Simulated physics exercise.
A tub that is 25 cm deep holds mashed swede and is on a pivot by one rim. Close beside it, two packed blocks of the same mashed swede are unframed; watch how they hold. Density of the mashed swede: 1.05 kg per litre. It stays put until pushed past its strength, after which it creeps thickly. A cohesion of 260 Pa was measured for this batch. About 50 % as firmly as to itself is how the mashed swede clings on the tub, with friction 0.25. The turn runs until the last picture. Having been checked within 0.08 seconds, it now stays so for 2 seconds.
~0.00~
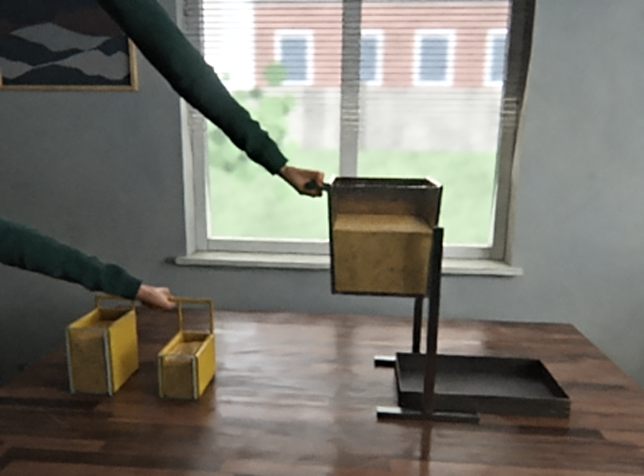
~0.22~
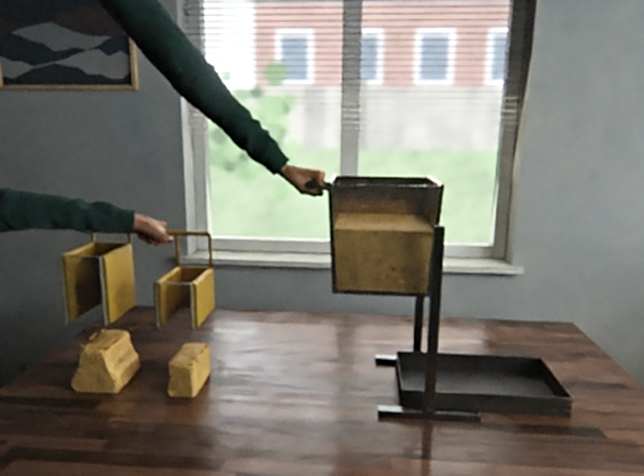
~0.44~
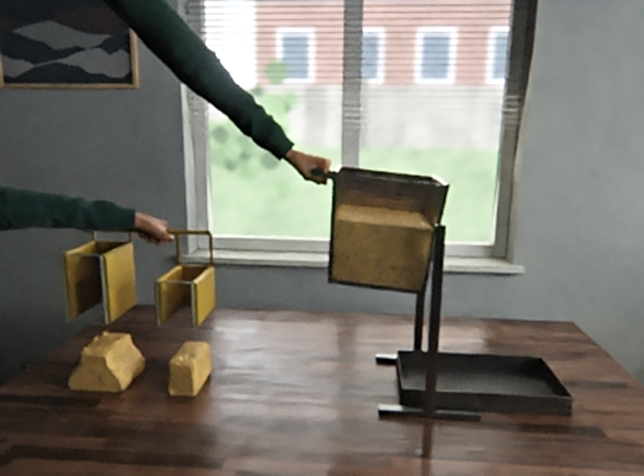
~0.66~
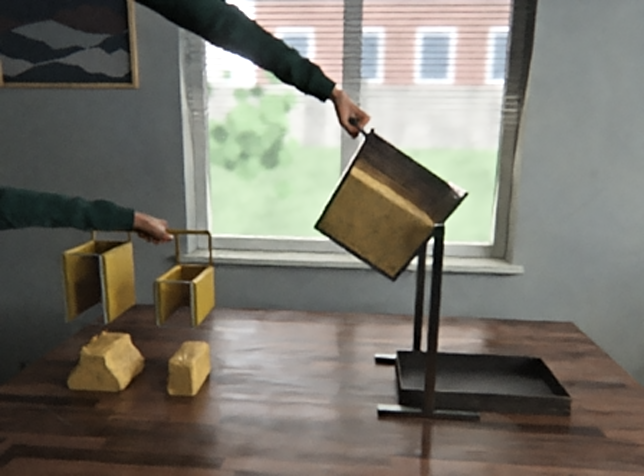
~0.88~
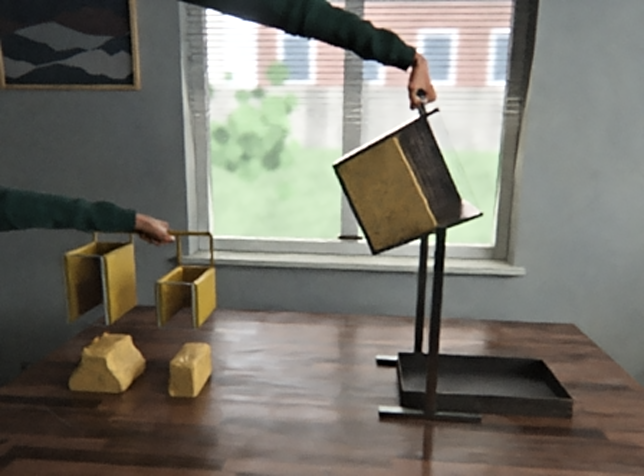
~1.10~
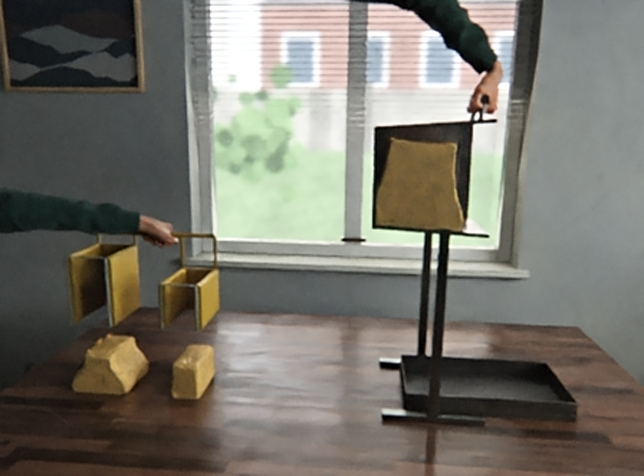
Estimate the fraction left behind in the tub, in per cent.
I would say 59 %.
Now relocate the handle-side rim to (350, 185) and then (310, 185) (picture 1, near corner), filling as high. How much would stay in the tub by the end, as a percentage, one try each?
75 %, then 45 %.
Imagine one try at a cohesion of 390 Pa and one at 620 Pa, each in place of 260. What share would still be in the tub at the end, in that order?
In that order: 75 %, 100 %.
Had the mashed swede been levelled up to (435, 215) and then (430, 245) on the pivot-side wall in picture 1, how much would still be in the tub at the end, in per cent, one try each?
Respectively 45 percent and 80 percent.
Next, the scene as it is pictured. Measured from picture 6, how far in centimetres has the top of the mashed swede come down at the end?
11 cm or so.
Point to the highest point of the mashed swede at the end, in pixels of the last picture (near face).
Somewhere near (412, 191) in the last view.
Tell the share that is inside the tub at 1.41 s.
Some 70 per cent.
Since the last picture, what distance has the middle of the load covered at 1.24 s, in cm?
Something like 5 cm, I'd say.
After 1.24 s, the tub is at 89 degrees and holds 97 %.
After 1.41 s, the tub is at 89 degrees and holds 70 %.
After 1.58 s, the tub is at 89 degrees and holds 59 %.
After 1.75 s, the tub is at 89 degrees and holds 59 %.
After 3.10 s, at the end, the tub is at 89 degrees and holds 59 %.
